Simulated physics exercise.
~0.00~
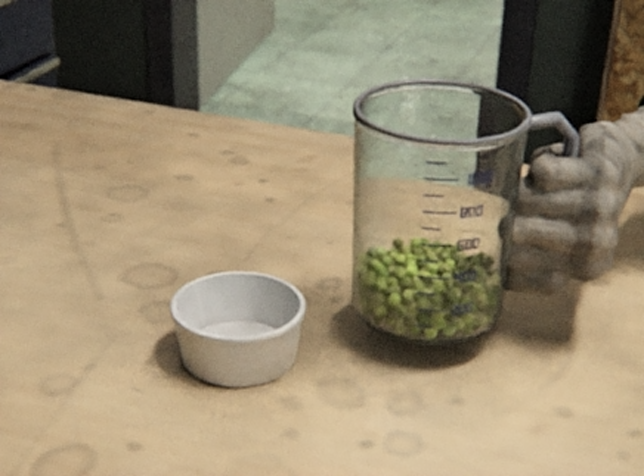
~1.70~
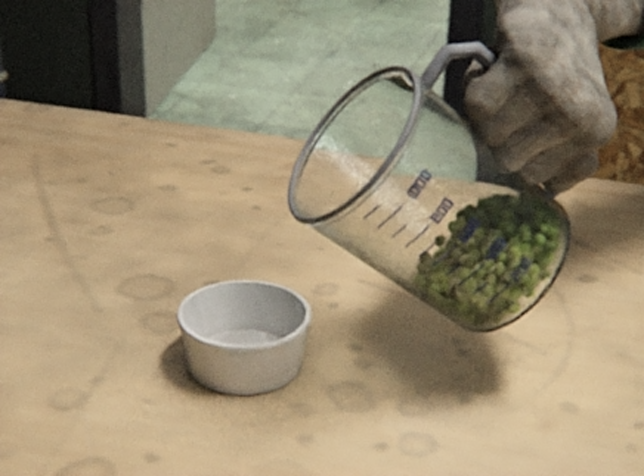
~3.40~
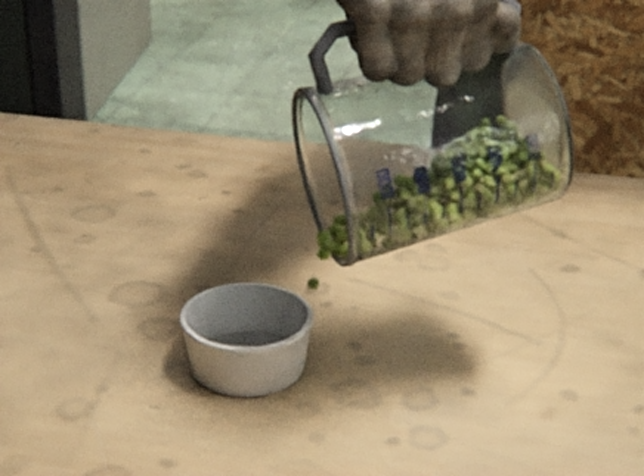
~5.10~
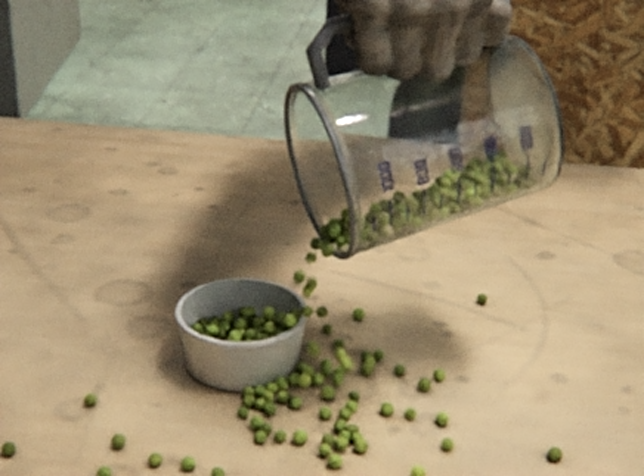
Green peas pouring from a clear measuring jug tilted by a hand, partly filling a small white dish and scattering across the table.
